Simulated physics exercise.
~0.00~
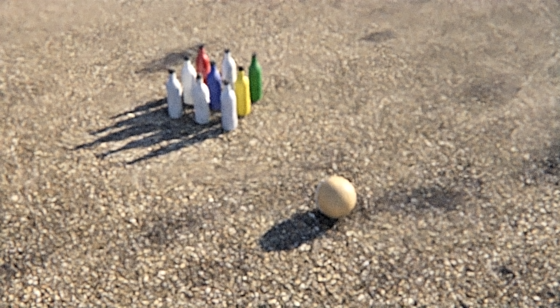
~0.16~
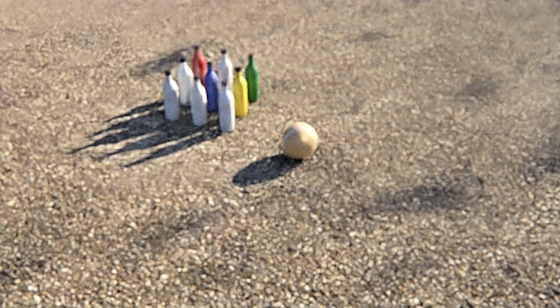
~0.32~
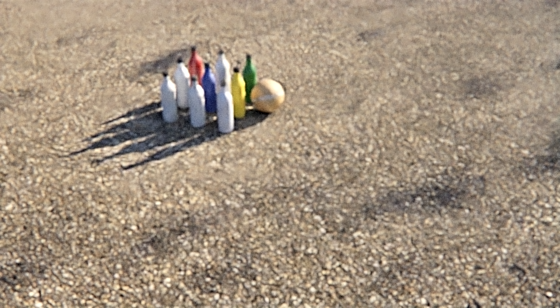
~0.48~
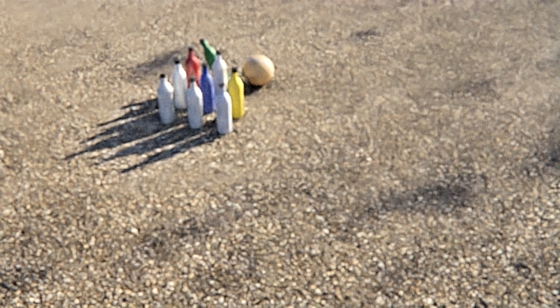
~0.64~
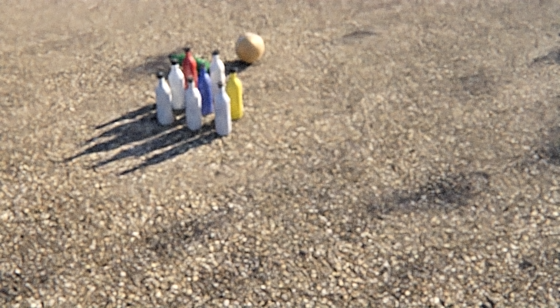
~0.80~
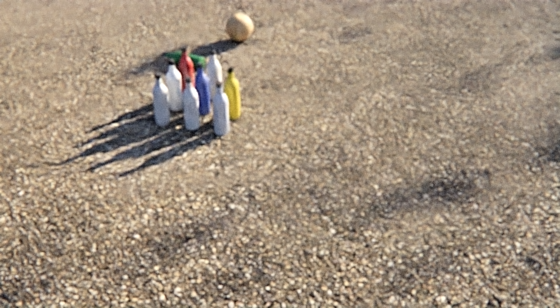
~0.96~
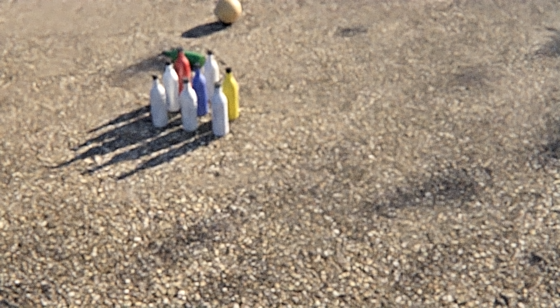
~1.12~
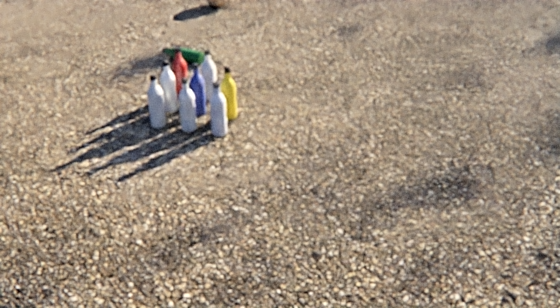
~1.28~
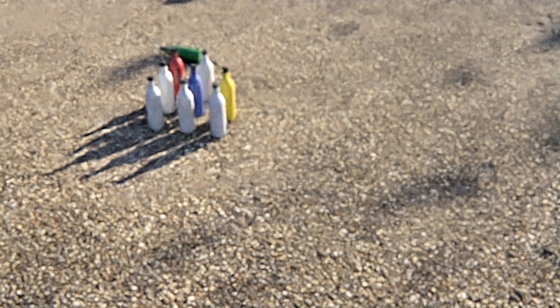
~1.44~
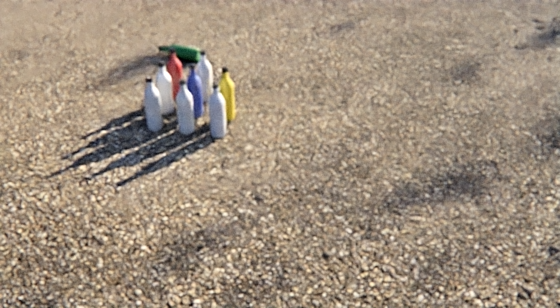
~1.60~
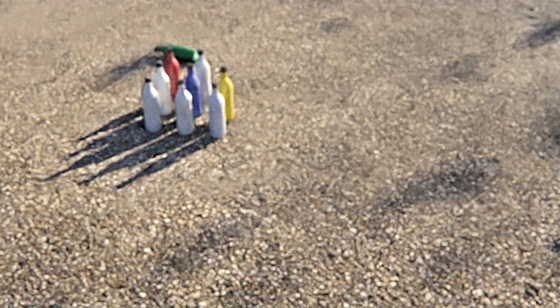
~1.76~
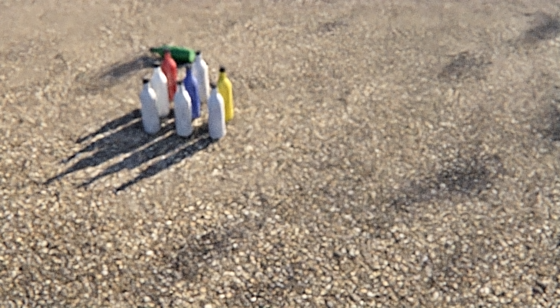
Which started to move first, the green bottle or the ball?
The ball started to move first. The green bottle stayed still until the ball reached it, and only then did it tip over.
